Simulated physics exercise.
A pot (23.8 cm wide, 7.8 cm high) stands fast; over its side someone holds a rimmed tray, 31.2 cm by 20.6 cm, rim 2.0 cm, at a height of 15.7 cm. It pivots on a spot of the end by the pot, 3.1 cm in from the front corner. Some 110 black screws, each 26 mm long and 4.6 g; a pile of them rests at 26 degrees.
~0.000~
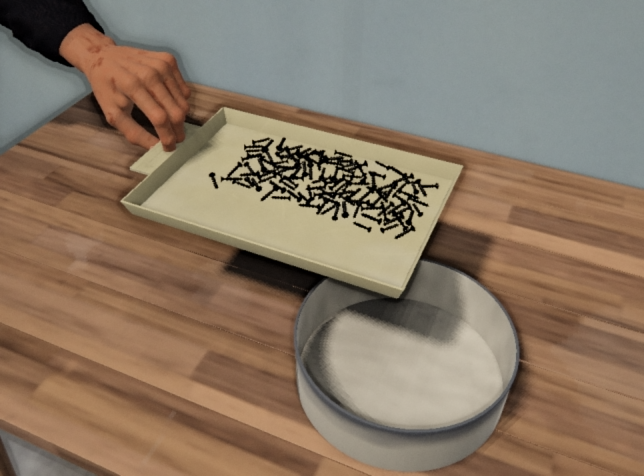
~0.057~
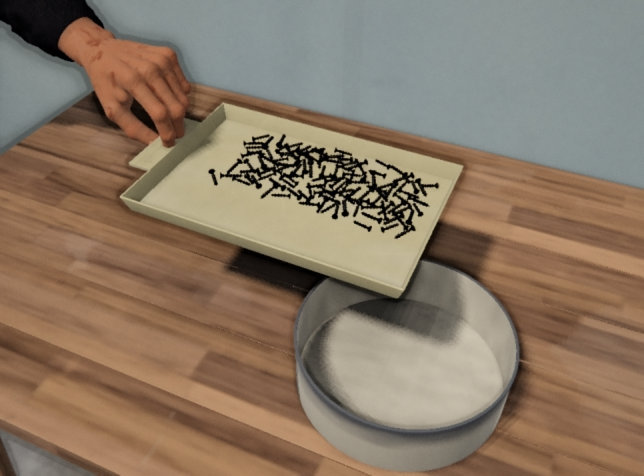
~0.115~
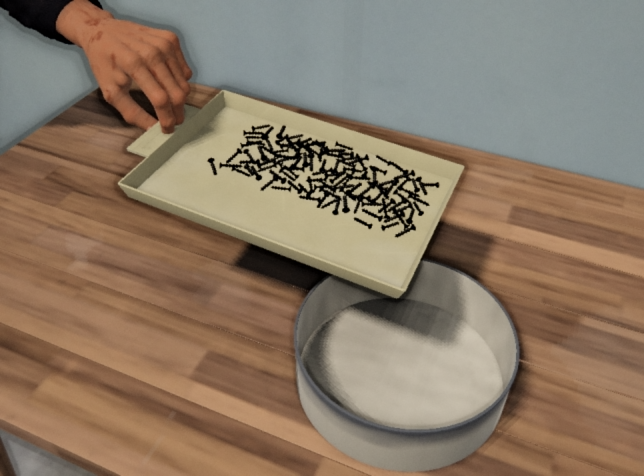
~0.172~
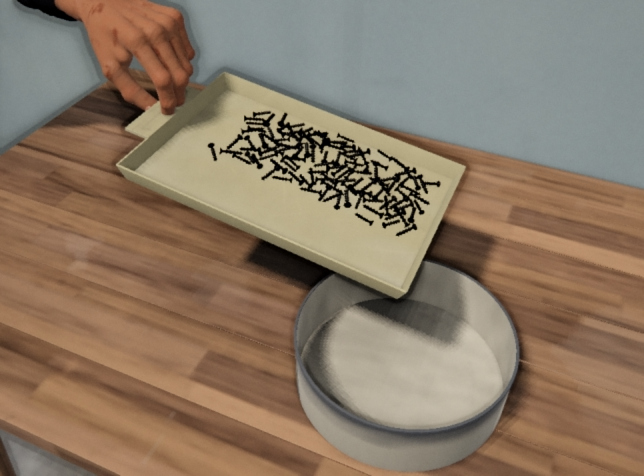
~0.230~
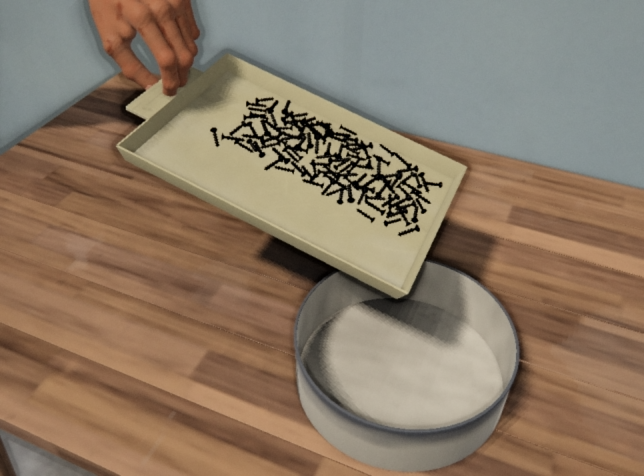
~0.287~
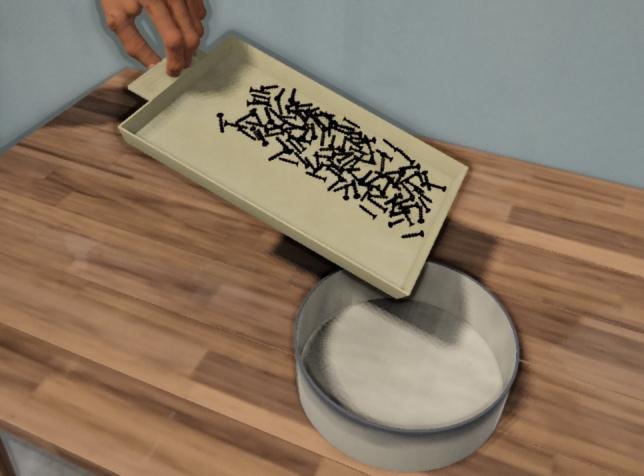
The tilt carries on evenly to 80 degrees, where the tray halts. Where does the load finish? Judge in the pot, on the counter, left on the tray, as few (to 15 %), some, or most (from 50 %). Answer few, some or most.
In the pot: Most; on the counter: Some; left on the tray: Few.
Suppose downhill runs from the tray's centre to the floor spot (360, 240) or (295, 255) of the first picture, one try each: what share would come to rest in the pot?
About 95 and 90 per cent.
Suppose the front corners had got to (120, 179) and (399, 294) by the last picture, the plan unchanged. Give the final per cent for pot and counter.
Pot 90, counter 10.
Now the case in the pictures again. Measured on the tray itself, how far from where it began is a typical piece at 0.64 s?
About 8 cm.
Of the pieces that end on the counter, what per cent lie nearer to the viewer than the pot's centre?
Roughly 0 per cent.
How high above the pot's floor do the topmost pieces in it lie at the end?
Roughly 1.5 cm.
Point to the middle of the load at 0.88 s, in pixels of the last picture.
At about (452, 224).
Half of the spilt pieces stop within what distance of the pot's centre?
Some 20 cm.
After 0.64 s, tilt 48 degrees; the tray holds 100 %, the pot 0 %.
After 0.88 s, tilt 68 degrees; the tray holds 70 %, the pot 0 %.
Then, at 1.23 s, tilt 80 degrees; the tray holds 20 %, the pot 45 %.
By 2.4 s all is still; pot 60 %, counter 40 %, tray 0 %.
